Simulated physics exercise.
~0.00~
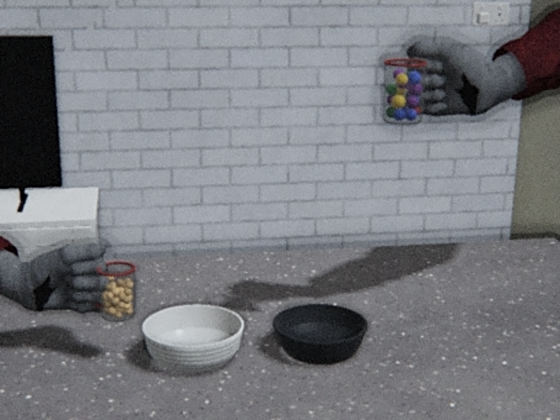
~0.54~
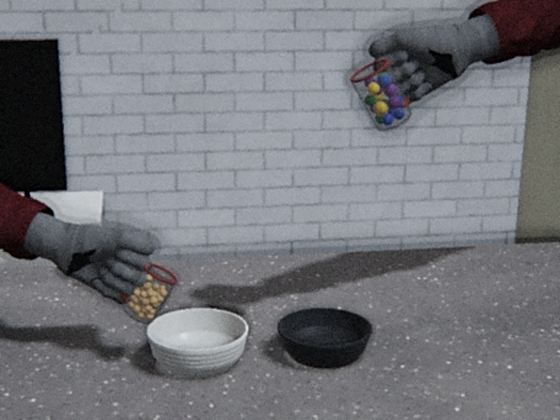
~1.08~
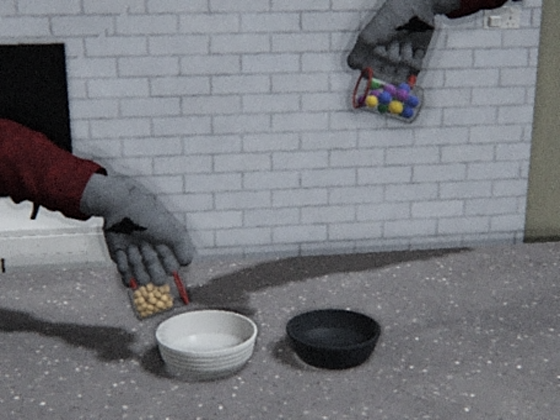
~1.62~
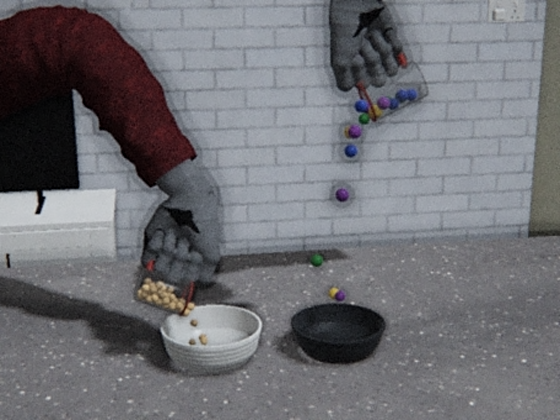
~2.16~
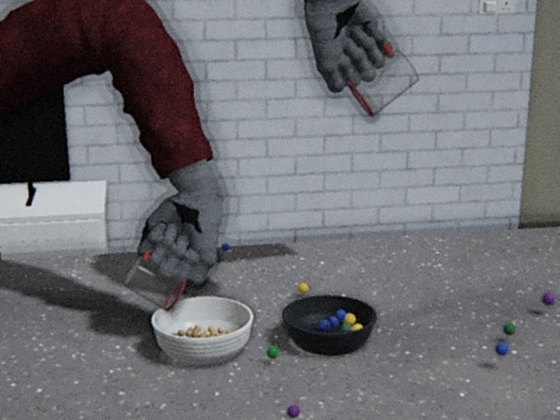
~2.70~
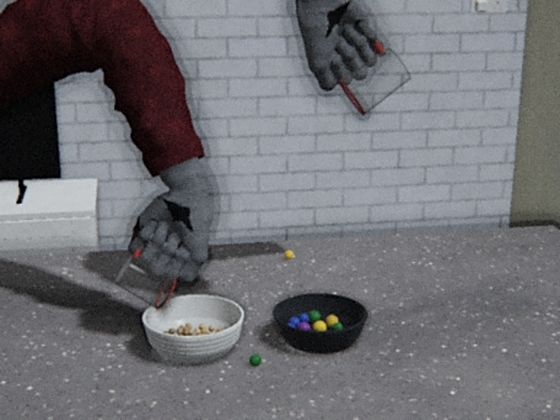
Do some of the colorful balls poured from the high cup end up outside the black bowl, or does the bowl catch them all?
Several of the colorful balls end up outside the black bowl, with only about half of them inside it.
